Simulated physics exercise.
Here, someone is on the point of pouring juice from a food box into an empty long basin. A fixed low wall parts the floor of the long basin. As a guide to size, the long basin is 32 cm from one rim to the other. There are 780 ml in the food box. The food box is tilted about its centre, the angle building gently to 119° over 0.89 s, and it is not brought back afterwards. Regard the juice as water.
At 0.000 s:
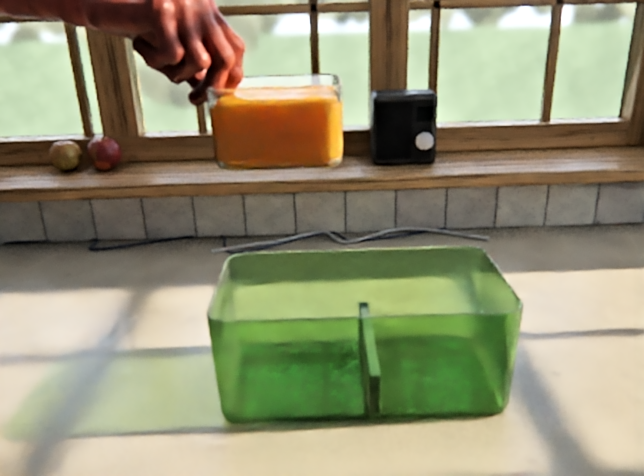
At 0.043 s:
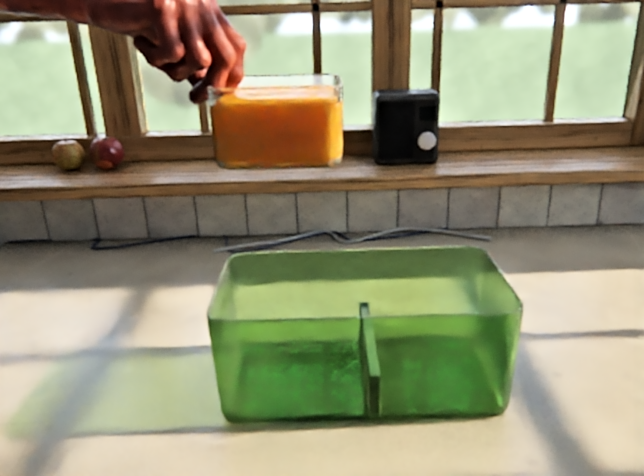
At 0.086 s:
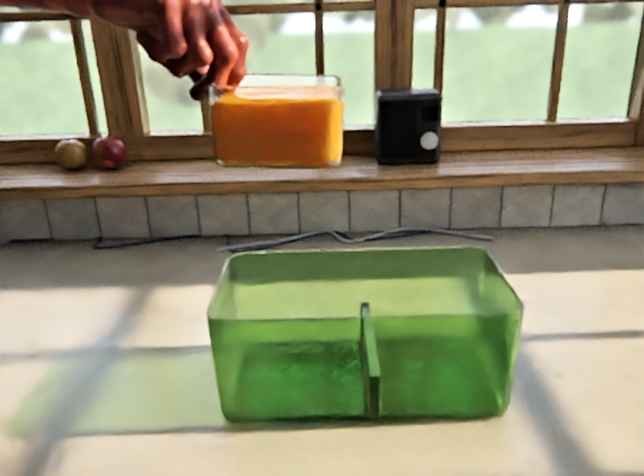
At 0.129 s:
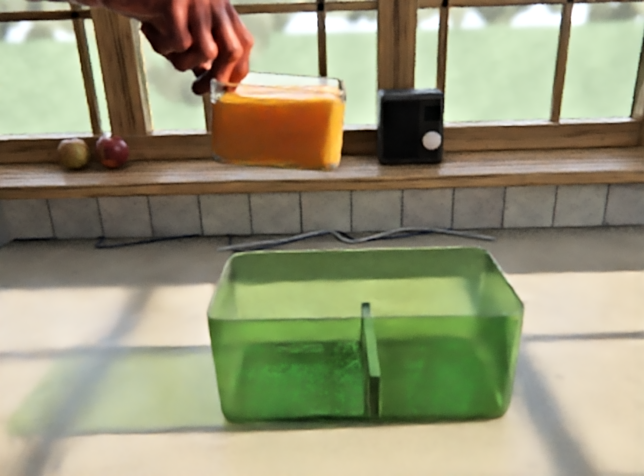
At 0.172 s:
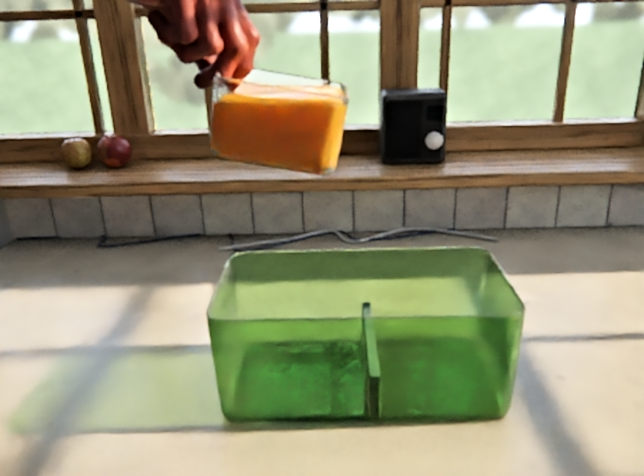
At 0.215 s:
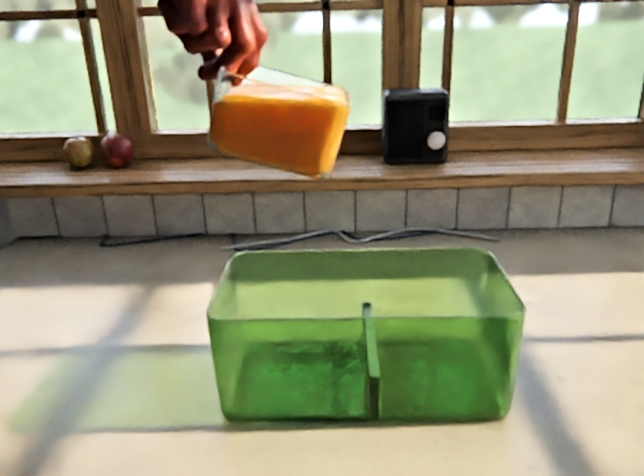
A hand slowly tilts a clear box of orange juice rightward above an empty green basin.
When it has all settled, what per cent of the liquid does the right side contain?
The right side contains about 80 per cent.
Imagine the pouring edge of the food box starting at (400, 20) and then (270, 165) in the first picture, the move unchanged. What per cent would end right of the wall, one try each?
Respectively about 80 and 5 percent.
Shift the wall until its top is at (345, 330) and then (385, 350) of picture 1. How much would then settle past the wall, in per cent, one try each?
Roughly 95 per cent, then 65 per cent.
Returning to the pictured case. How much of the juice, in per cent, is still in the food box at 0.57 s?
Close to 38 in a hundred.
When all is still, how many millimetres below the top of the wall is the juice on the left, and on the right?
Close to 48 mm left and close to 26 mm right.
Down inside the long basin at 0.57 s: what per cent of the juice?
Close to 14 in a hundred.
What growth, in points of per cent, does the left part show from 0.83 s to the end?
Close to 12% of the whole.
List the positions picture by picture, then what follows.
The first frame shows tilt 0°; pouring edge (339, 82); surface from (219, 95) to (337, 91); the long basin's rim runs from (218, 286) to (501, 276); the wall's top is at (368, 335).
The second frame shows tilt 1°; pouring edge (340, 82); surface from (220, 94) to (338, 92).
The third frame shows tilt 3°; pouring edge (341, 84); surface from (221, 94) to (339, 92).
The fourth frame shows tilt 6°; pouring edge (344, 88); surface from (223, 92) to (341, 93).
The fifth frame shows tilt 11°; pouring edge (346, 93); surface from (224, 93) to (344, 93).
The sixth frame shows tilt 16°; pouring edge (348, 99); surface from (226, 94) to (348, 94).
After 0.57 s the tilt is 85° and 38 per cent is still to pour, 0 is left of the wall and 14 right of it.
After 0.83 s the tilt is 117° and 4 per cent is still to pour, 6 is left of the wall and 80 right of it.
After 1.10 s the tilt is 119° and 0 per cent is still to pour, 19 is left of the wall and 80 right of it.
After 1.39 s the tilt is 119° and 0 per cent is still to pour, 19 is left of the wall and 80 right of it.
In the end 19 per cent lies left of the wall, 80 right of it and 2 outside.
